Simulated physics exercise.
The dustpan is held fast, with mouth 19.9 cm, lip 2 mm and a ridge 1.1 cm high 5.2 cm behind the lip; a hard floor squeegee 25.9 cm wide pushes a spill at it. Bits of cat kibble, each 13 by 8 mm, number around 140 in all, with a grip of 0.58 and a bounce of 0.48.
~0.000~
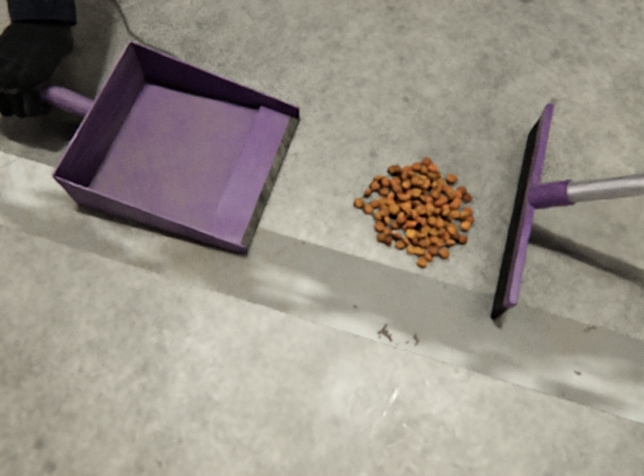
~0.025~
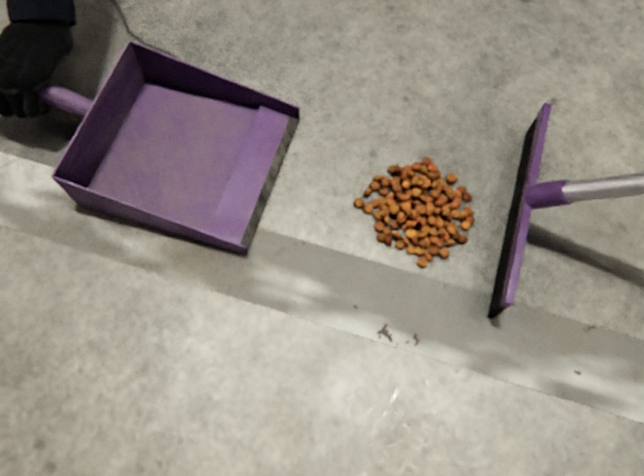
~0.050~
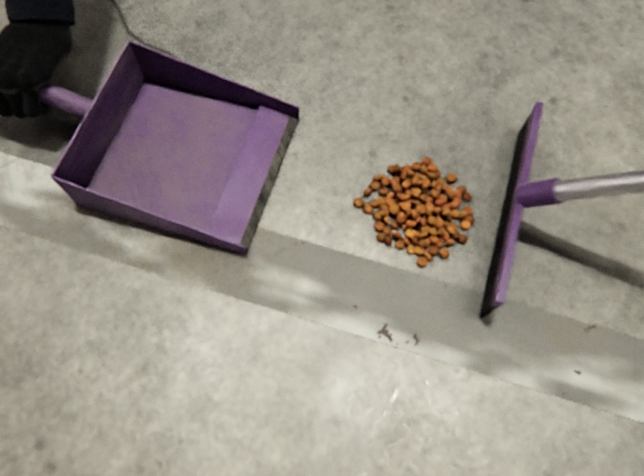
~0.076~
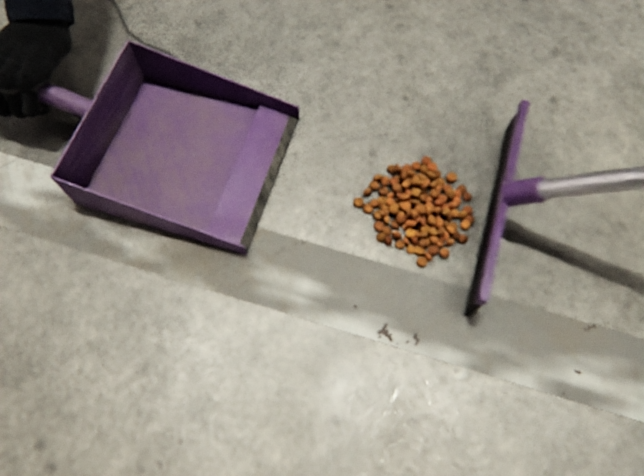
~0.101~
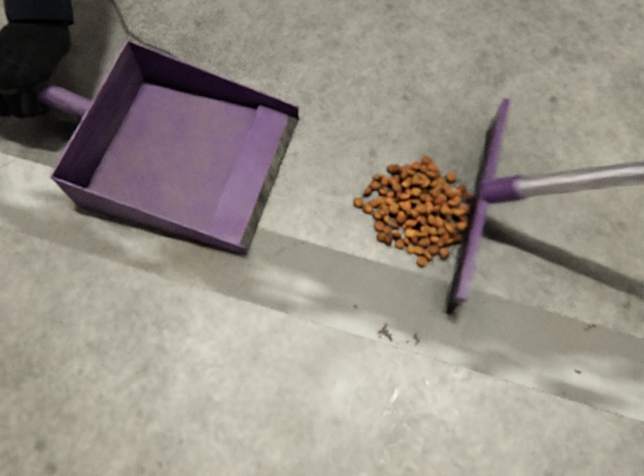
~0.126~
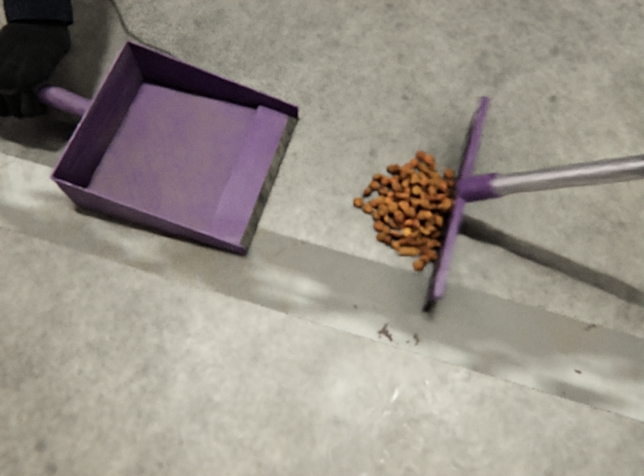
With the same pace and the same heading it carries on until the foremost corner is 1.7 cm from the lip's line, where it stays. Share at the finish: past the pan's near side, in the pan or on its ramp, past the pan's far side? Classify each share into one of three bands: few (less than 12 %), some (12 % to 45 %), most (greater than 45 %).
Classification: Past the pan's near side - few, in the pan or on its ramp - most, past the pan's far side - few.
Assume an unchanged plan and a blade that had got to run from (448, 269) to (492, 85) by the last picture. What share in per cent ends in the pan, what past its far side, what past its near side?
Pan: 55, far side: 20, near side: 0.
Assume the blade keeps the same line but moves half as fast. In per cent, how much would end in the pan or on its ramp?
In that case some 60 per cent.
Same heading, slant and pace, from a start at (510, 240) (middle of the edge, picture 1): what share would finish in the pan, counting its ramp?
Estimate: Near 70 %.
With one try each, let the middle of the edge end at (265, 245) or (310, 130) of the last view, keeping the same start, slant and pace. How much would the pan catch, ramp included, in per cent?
Close to 55 and 55 percent, in that order.
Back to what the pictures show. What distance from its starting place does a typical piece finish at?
Median: Approx. 22 cm.
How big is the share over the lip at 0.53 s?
About 65 percent up to then.
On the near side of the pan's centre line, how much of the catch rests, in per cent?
Roughly 50 in a hundred.
After 0.24 s, middle of the blade 11 cm from the lip; 0 % over the lip, far side 5 %, near side 0 %.
After 0.32 s, middle of the blade 4 cm from the lip; 10 % over the lip, far side 5 %, near side 5 %.
After 0.53 s, middle of the blade 2 cm from the lip; 65 % over the lip, far side 5 %, near side 5 %.
By 1.2 s all is still; near side 5 %, pan 65 %, far side 5 %, in front of the lip or behind the blade 20 %.
